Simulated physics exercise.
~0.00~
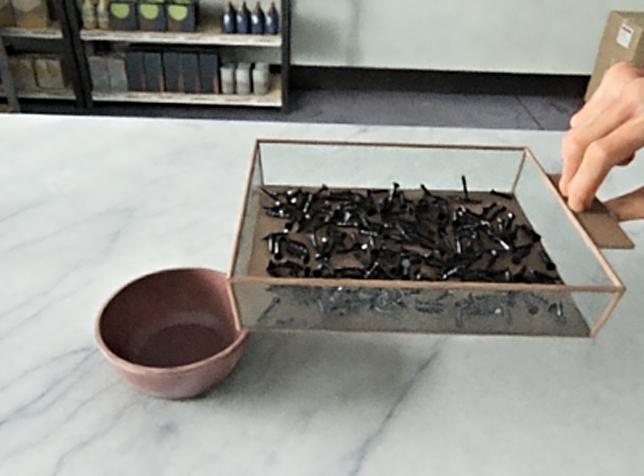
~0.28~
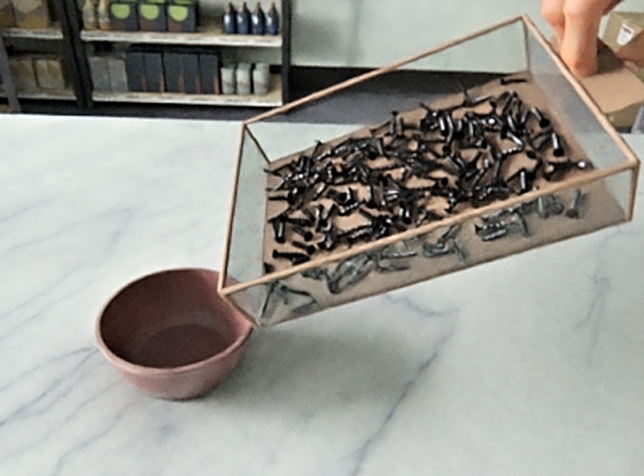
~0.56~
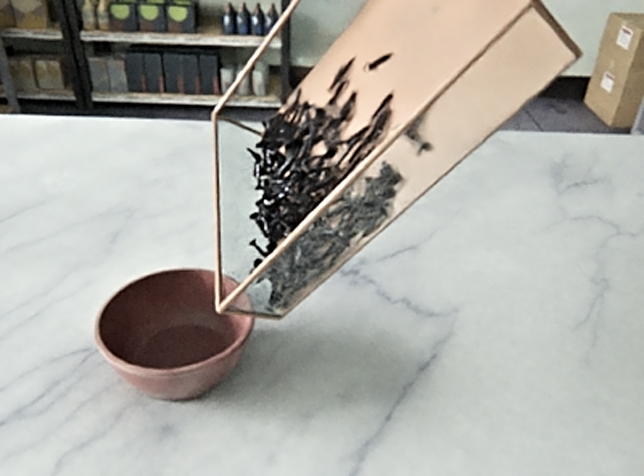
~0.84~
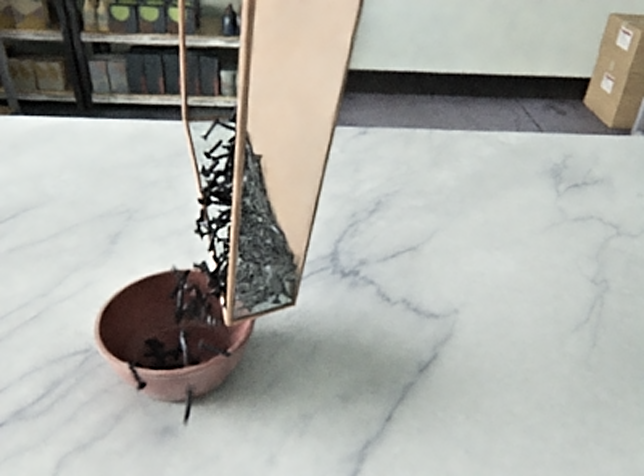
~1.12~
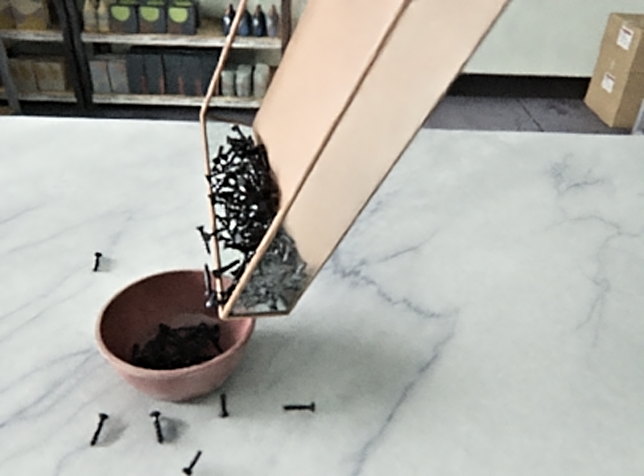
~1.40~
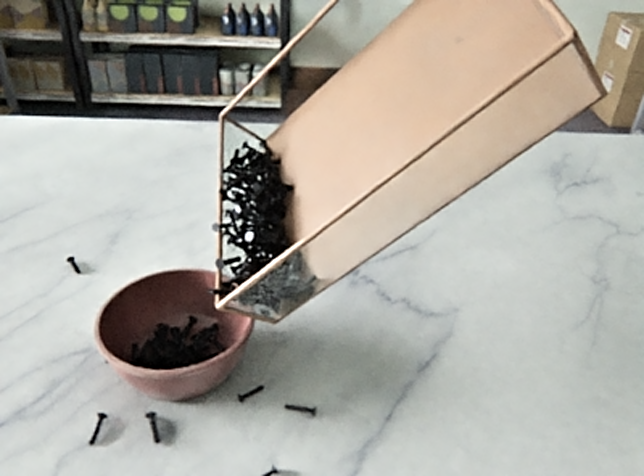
A shallow glass tray with copper-coloured edges, filled with small black screws, is held by a hand above a marble table beside a reddish-brown bowl. The hand raises the right end, and the tray tips toward the bowl on the left. As it steepens, the screws slide down and bunch against the lower end. Once the tray stands nearly upright, some spill into the bowl and a few drop around it. The tray then swings partway back, still tilted, with most screws heaped in its lower end, a small pile in the bowl and several scattered on the table.
